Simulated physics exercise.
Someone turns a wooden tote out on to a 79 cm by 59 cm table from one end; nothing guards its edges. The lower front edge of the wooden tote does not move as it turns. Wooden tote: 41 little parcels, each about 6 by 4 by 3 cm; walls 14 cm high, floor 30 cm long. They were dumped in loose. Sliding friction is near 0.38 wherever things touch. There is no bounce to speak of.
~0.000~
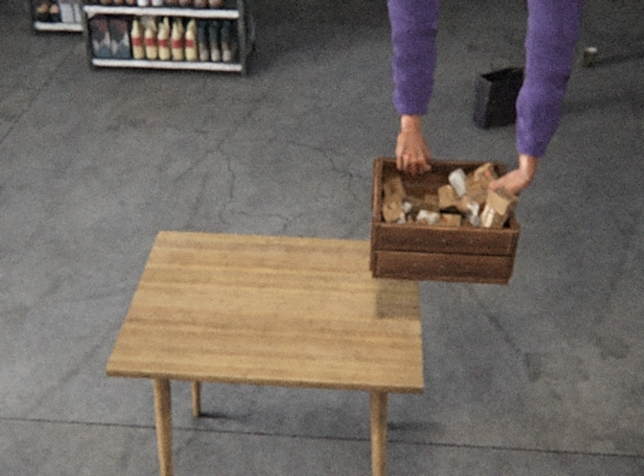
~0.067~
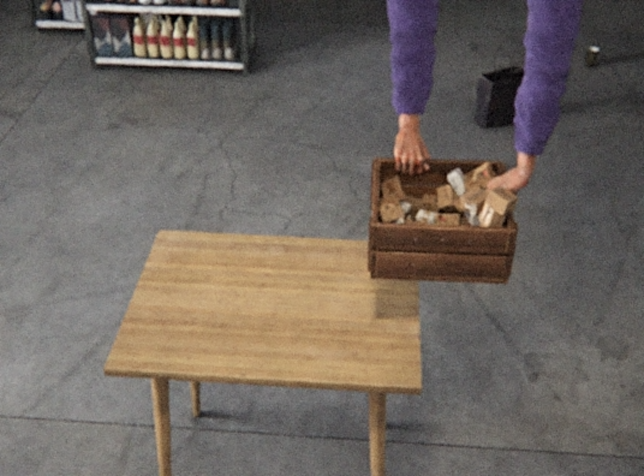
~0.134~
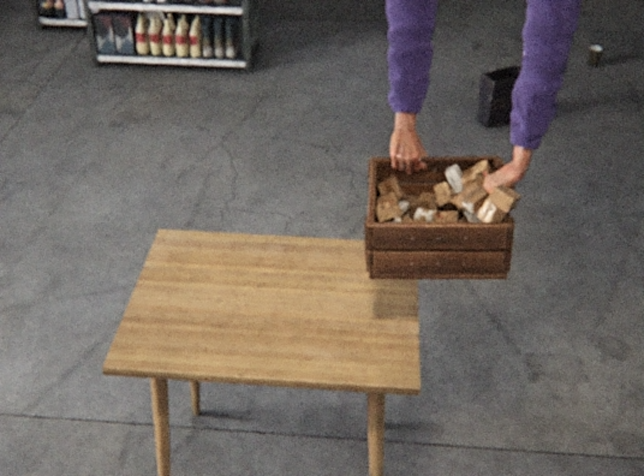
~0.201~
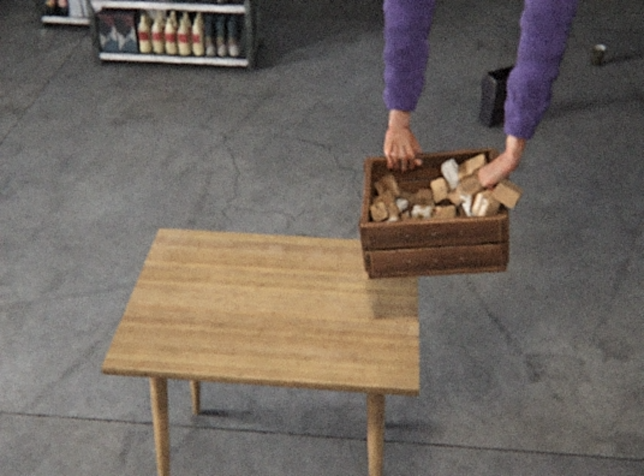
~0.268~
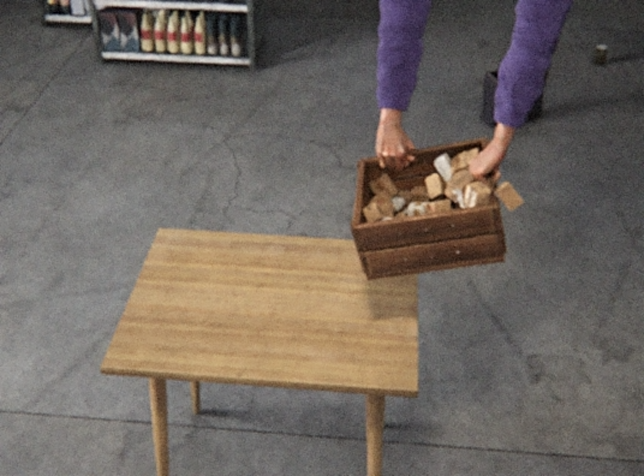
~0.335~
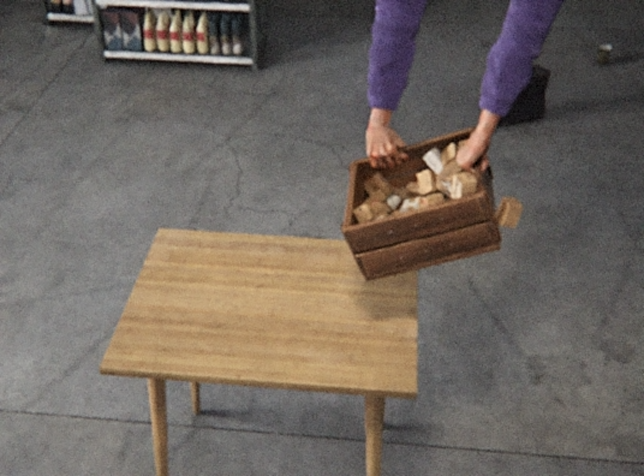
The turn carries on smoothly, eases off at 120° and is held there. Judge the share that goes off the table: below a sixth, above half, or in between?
In the end less than a sixth of them are off the table.
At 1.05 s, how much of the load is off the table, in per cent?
Some 0 per cent by then.
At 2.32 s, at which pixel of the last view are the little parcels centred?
Around (260, 295).
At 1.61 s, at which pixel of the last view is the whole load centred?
At about (262, 291).
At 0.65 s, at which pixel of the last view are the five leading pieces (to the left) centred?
Around (339, 214).
After 0.65 s, tilt 66°; 40 still in the wooden tote and 1 over the table's other edges.
After 1.05 s, tilt 114°; 28 still in the wooden tote, 12 on the table top and 1 over the table's other edges.
After 1.61 s, tilt 120°; 40 on the table top and 1 over the table's other edges.
When it is over (at 2.32 s), 40 on the table top and 1 over the table's other edges. Asked share, 1 of 41, 2 per cent.
